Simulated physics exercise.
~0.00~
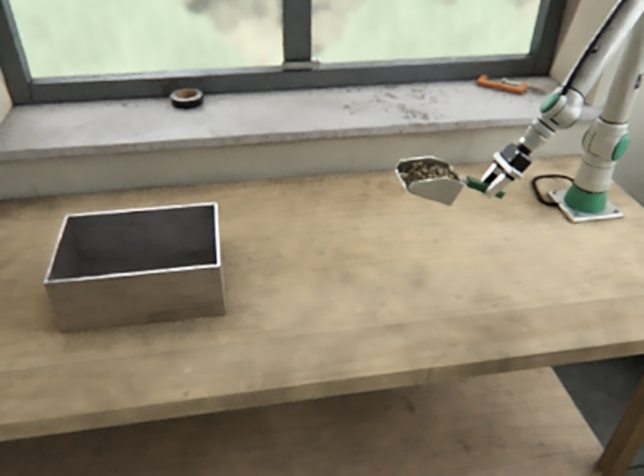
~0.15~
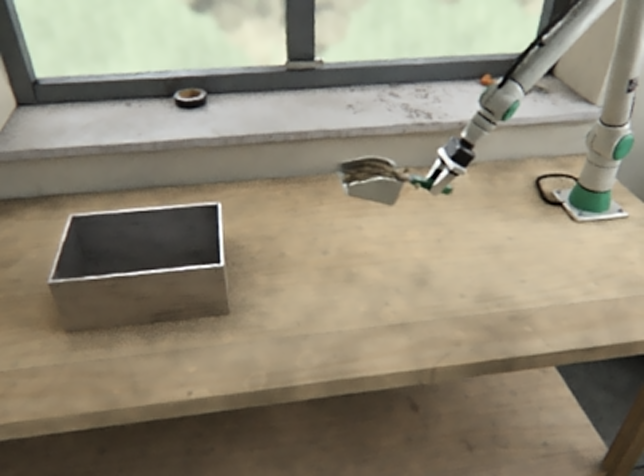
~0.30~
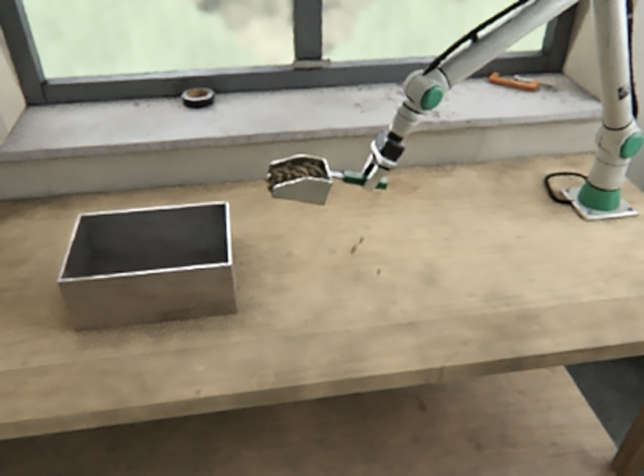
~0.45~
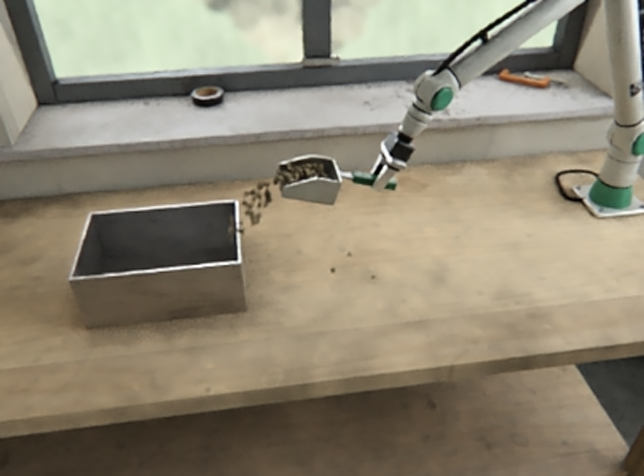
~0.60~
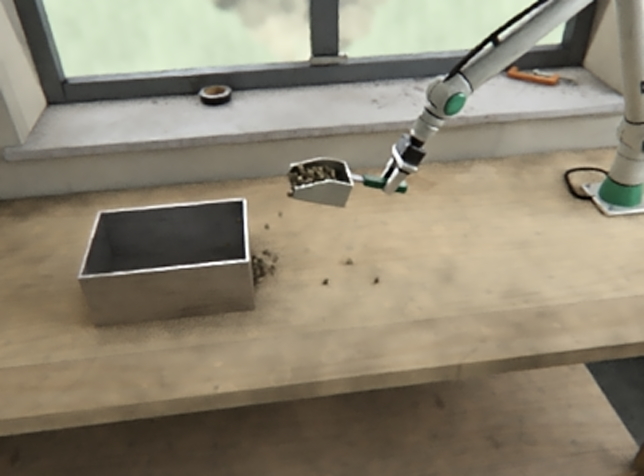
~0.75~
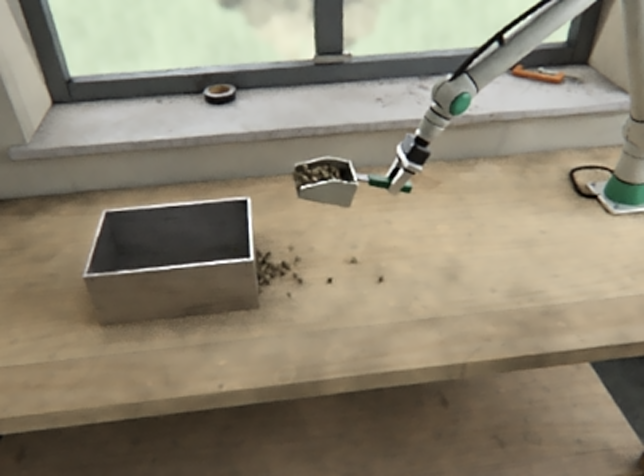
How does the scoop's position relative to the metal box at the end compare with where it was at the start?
At the start the scoop is well off to the right of the box, while at the end it is much farther left, held above the table a short way to the right of the box.
